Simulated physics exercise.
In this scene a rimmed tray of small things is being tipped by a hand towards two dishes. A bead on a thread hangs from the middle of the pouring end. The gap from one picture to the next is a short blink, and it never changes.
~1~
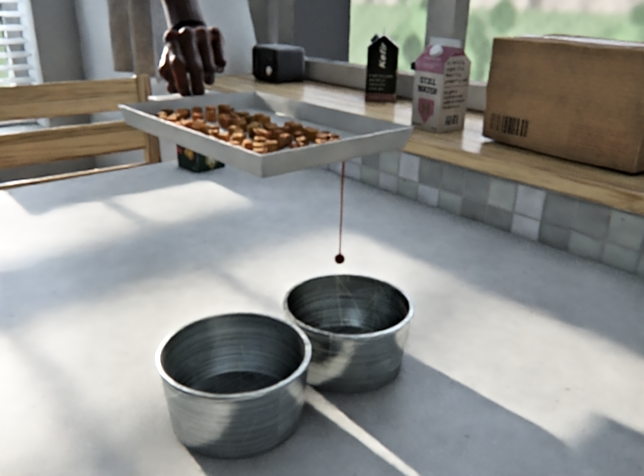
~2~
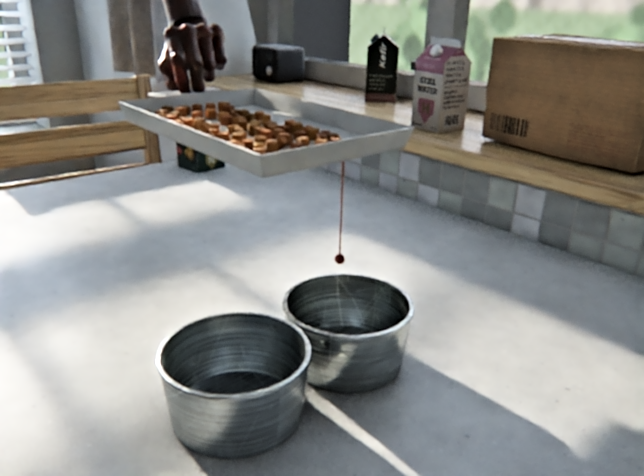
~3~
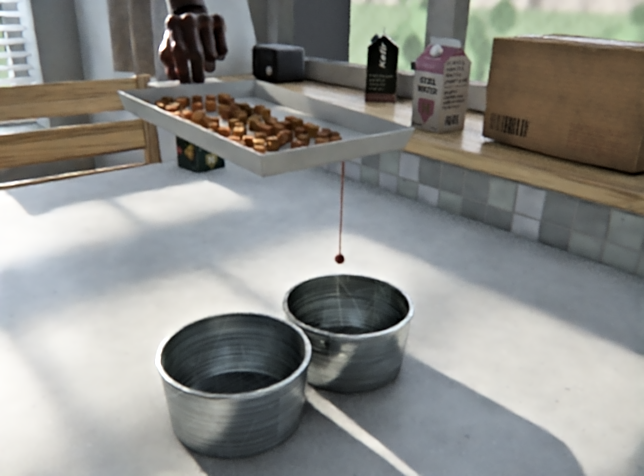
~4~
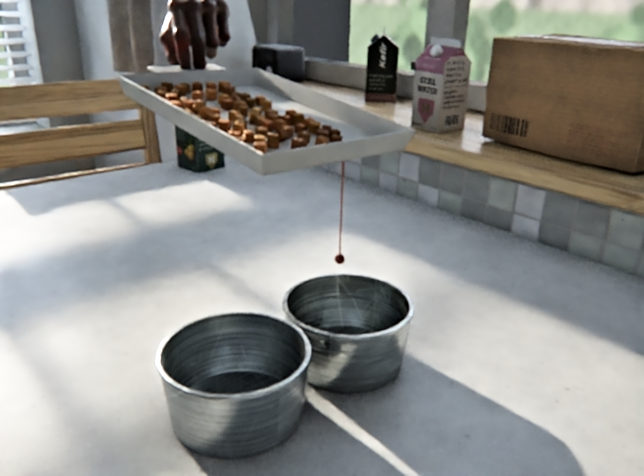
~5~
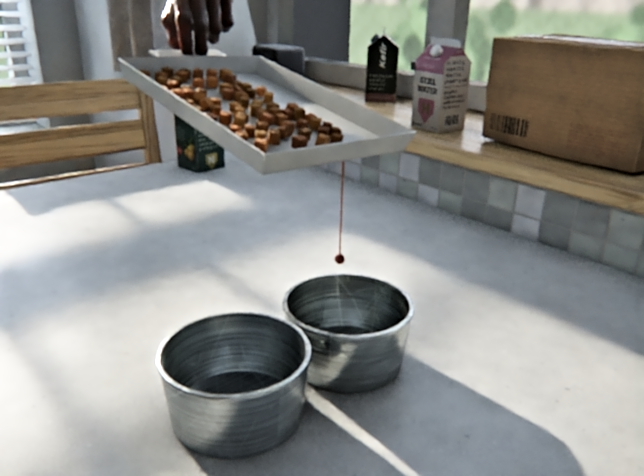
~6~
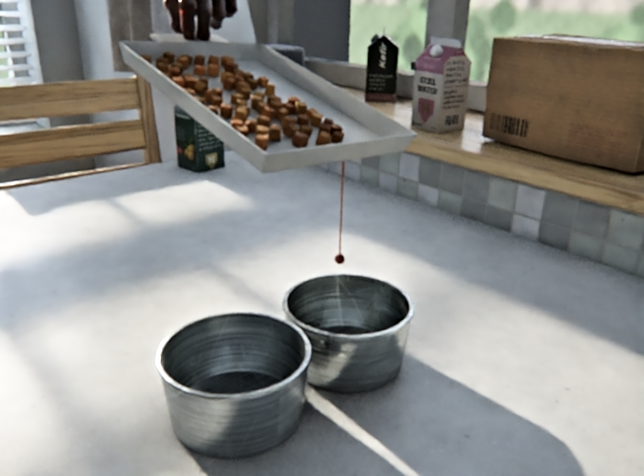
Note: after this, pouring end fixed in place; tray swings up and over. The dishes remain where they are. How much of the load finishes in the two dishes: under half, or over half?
Catch falls short of half.
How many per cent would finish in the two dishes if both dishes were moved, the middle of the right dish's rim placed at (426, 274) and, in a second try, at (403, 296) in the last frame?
90 and 60 in a hundred.
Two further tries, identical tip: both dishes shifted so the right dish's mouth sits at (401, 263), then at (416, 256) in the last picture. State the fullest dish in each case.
The dish at right, then the dish at right.
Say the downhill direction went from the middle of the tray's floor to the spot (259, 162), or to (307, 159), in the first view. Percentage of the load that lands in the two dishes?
Around 50 percent for the first aim and around 80 percent for the second.
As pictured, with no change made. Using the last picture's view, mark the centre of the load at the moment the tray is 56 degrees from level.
In the last view, the load is centred close to (345, 126).
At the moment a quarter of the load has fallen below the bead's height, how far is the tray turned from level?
Around 110° of tilt.
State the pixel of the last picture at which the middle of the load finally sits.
Roughly at (419, 337), give or take.
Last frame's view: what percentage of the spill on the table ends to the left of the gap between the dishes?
I reckon around 0 per cent.
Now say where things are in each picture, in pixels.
The first picture shows corners of the pouring end (262, 153) and (406, 126), level; middle of the load (234, 132), brown sugar cubes; left dish (280, 412); right dish (393, 352); bead on its thread (340, 259).
The second picture shows corners of the pouring end (263, 153) and (406, 127), level; middle of the load (234, 130).
The third picture shows corners of the pouring end (263, 152) and (407, 128), tipped barely, lowest at the right corner; middle of the load (234, 124).
The fourth picture shows corners of the pouring end (265, 151) and (408, 129), tipped a little, lowest at the right corner; middle of the load (234, 116).
The fifth picture shows corners of the pouring end (266, 151) and (409, 130), tipped a little, lowest at the right corner; middle of the load (235, 108).
The sixth picture shows corners of the pouring end (267, 150) and (409, 132), tipped a little, lowest at the right corner; middle of the load (237, 100); left dish (280, 412); right dish (393, 352).
Just after the last frame, tray tipped steeply; almost all on the tray; just a few in the air.
A moment on, tray tipped right over; almost all on the tray; just a few in the right dish; about a tenth outside both.
Further on, tray tipped past a quarter turn; roughly a third in the right dish; roughly two thirds outside both.
When it is over, tray tipped past a quarter turn; not one in the left dish; roughly a third in the right dish; roughly two thirds outside both.
